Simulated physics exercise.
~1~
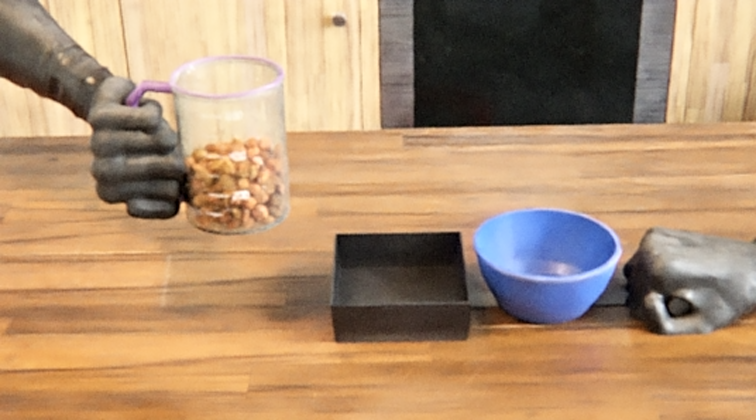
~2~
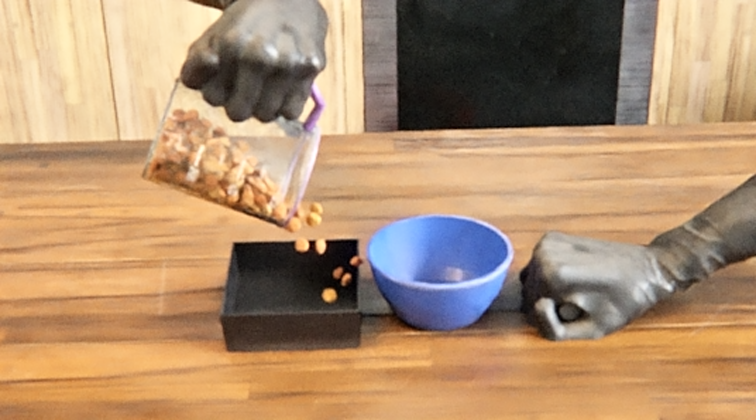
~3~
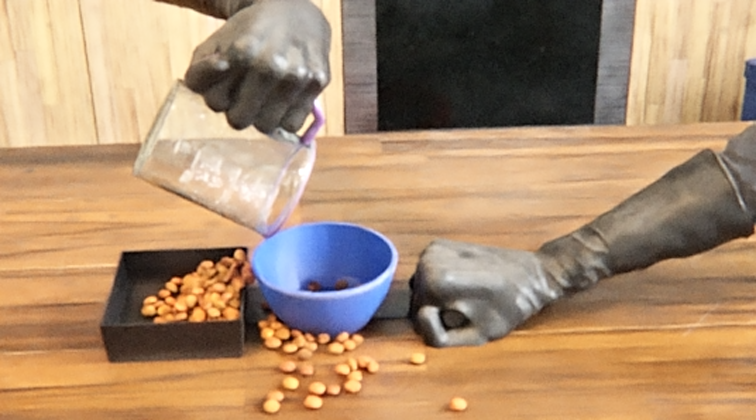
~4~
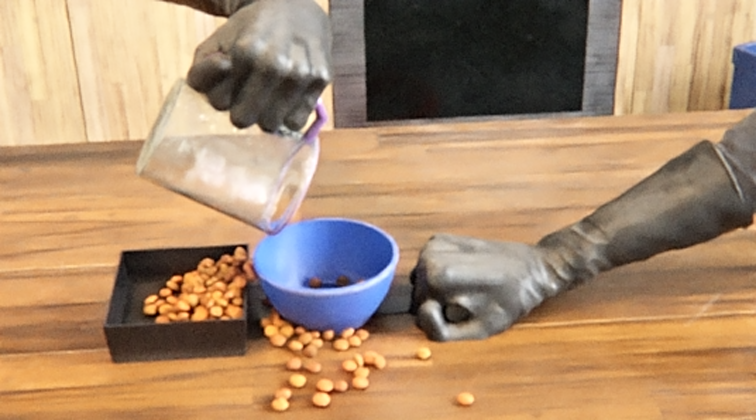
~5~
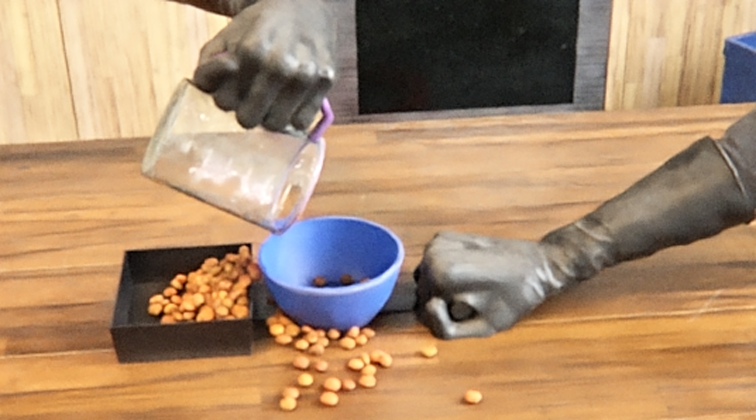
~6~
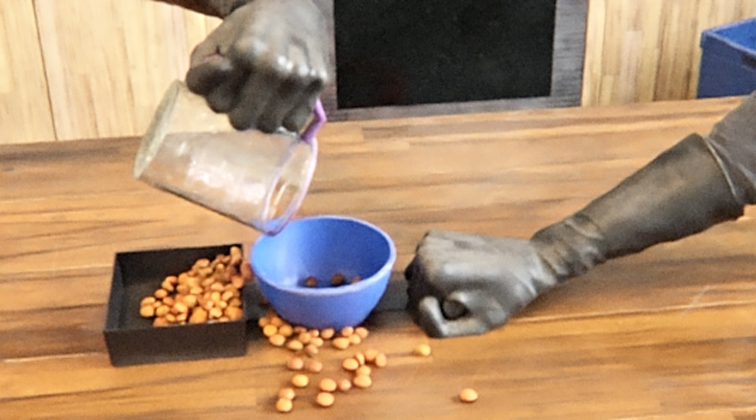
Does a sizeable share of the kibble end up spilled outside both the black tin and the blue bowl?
Yes, a sizeable share lies scattered on the table in front of the dishes. Most of the rest is in the black tin, and only a few pieces are in the blue bowl.
